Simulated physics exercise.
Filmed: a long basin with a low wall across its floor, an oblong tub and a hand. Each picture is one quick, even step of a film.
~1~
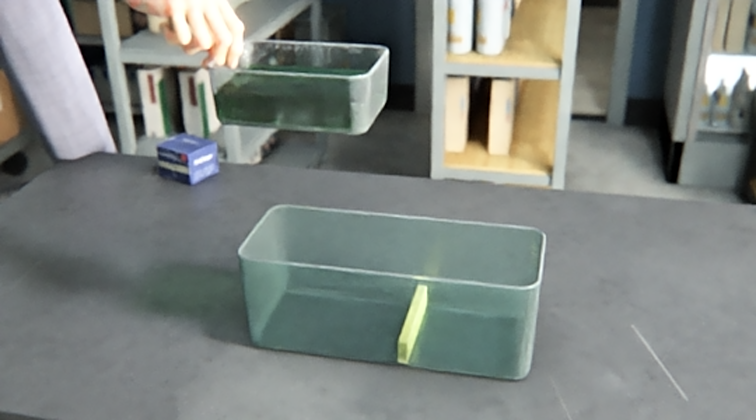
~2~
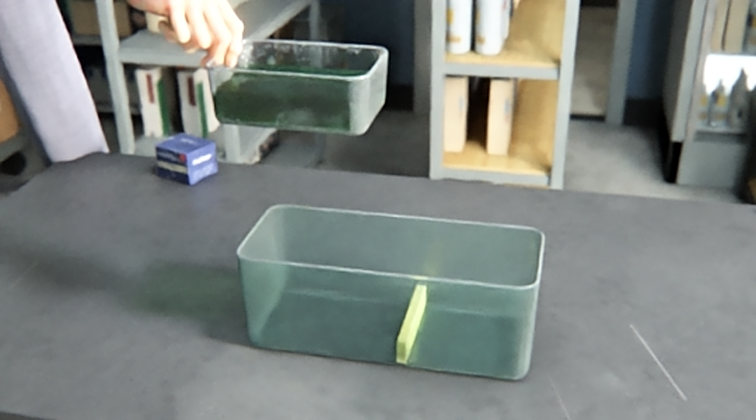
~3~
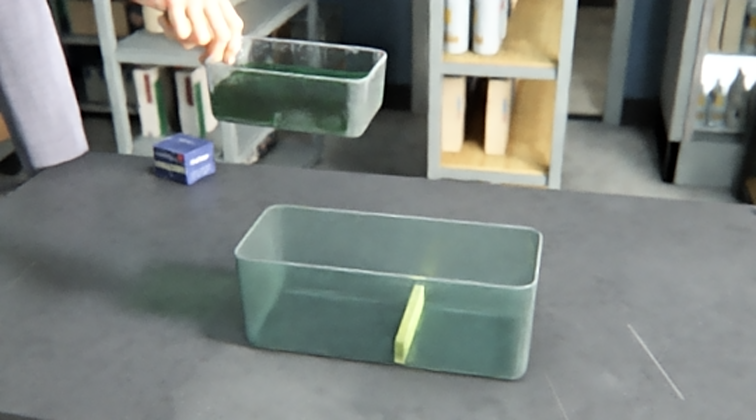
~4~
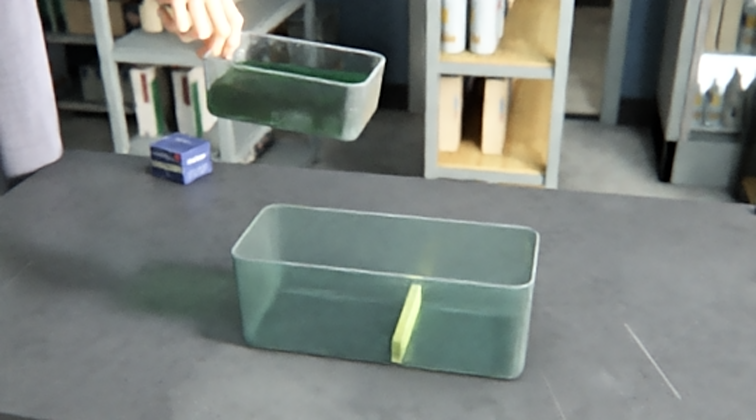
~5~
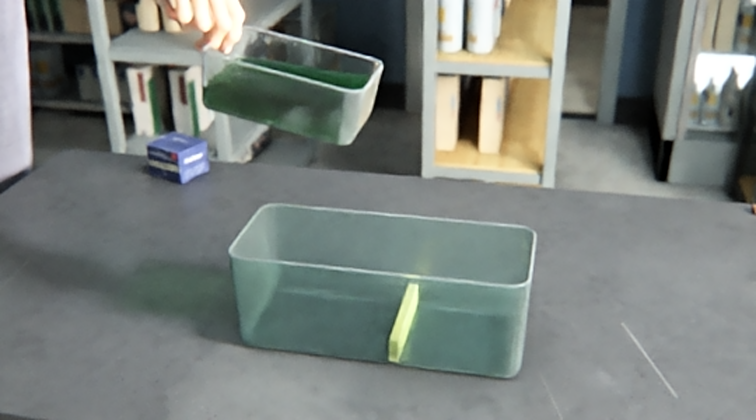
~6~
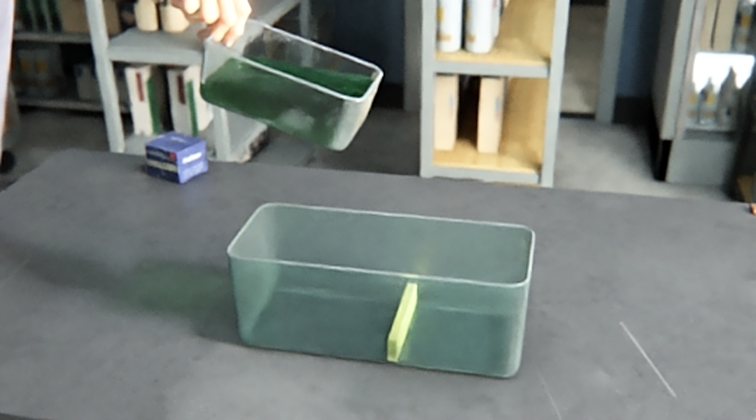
At the start, a hand holds an oblong tub of dark green liquid nearly level above a long, clear basin with a low yellow-green wall across its floor. The hand then gradually tilts the tub, its right end dipping lower and its left end rising, while the basin stays on the table.
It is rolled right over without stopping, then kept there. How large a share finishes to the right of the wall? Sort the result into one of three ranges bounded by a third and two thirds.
It falls in the middle range, a third to two thirds.
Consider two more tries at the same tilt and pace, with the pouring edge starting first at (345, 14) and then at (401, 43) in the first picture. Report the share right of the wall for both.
Around 45 percent first, around 55 percent second.
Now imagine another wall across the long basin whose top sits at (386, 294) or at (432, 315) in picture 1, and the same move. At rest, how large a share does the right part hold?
Case 1: 70 %; case 2: 45 %.
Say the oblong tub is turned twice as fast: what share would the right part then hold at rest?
It comes to some 45 per cent.
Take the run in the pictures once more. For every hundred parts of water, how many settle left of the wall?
Estimate: Some 35 per cent.
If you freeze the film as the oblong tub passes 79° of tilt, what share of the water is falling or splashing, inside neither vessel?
60 in a hundred.
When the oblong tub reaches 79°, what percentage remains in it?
Around 20 percent remains.
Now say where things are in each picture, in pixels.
In the first picture, it leans 0°; its right rim is at (379, 64); the water meets the walls at (231, 76) and (377, 84); the long basin's rim runs from (255, 231) to (542, 259); the wall's top is at (413, 313).
In the second picture, it leans 1°; its right rim is at (378, 65); the water meets the walls at (230, 75) and (376, 85).
In the third picture, it leans 3°; its right rim is at (377, 68); the water meets the walls at (228, 74) and (374, 86).
In the fourth picture, it leans 7°; its right rim is at (375, 72); the water meets the walls at (224, 71) and (371, 88).
In the fifth picture, it leans 12°; its right rim is at (373, 79); the water meets the walls at (221, 70) and (370, 89).
In the sixth picture, it leans 18°; its right rim is at (373, 87); the water meets the walls at (220, 67) and (369, 89).
A moment on, the tilt is 79° and 22 per cent is still to pour, 0 is left of the wall and 18 right of it.
Next, the tilt is 109° and 4 per cent is still to pour, 25 is left of the wall and 56 right of it.
Then the tilt is 111° and 0 per cent is still to pour, 36 is left of the wall and 54 right of it.
Later the tilt is 111° and 0 per cent is still to pour, 37 is left of the wall and 53 right of it.
At rest 37 per cent lies left of the wall, 53 right of it and 10 outside.
